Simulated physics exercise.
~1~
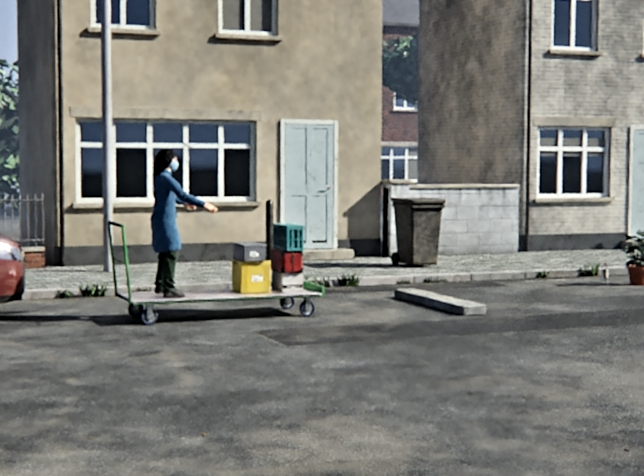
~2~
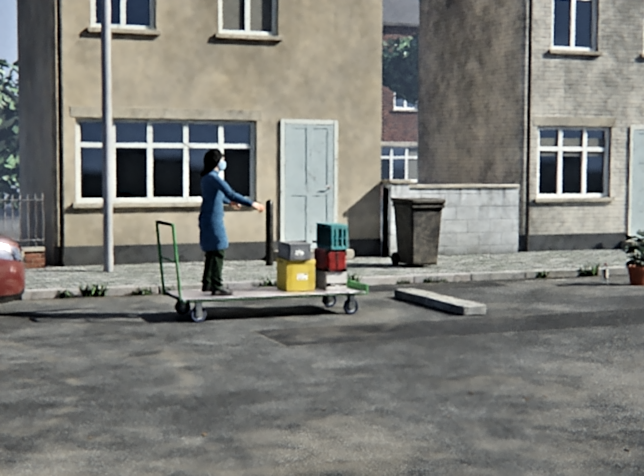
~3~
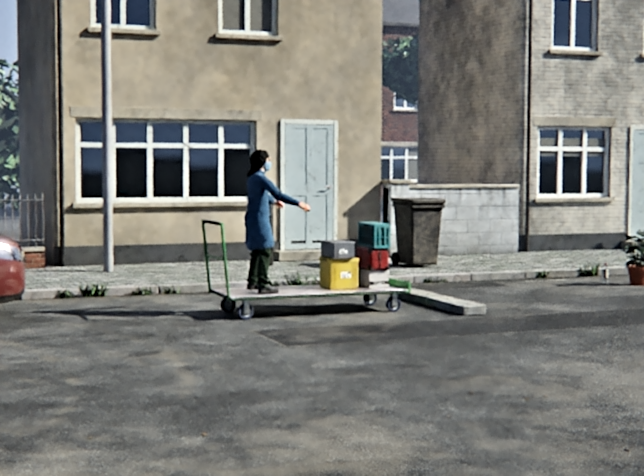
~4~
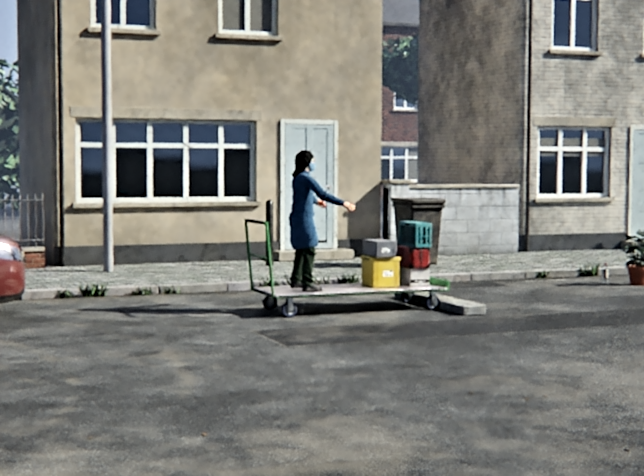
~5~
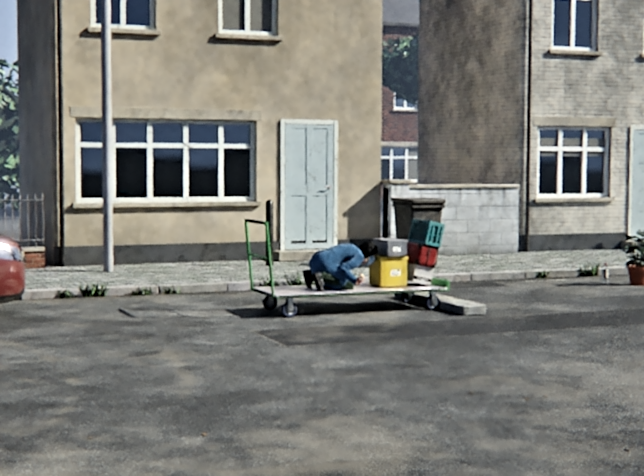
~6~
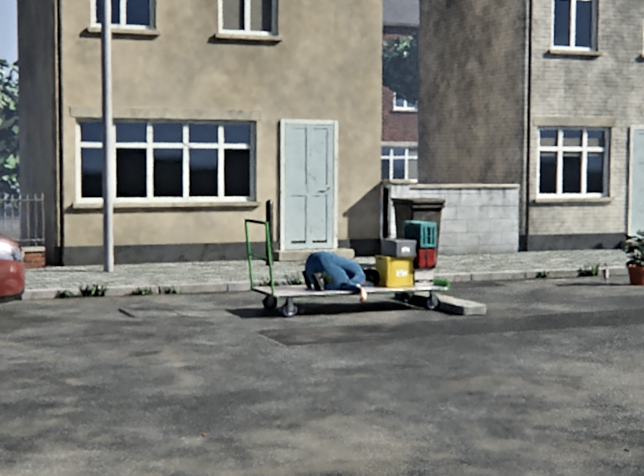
A person riding a cart rolls right, stops at a kerb and collapses behind crates.
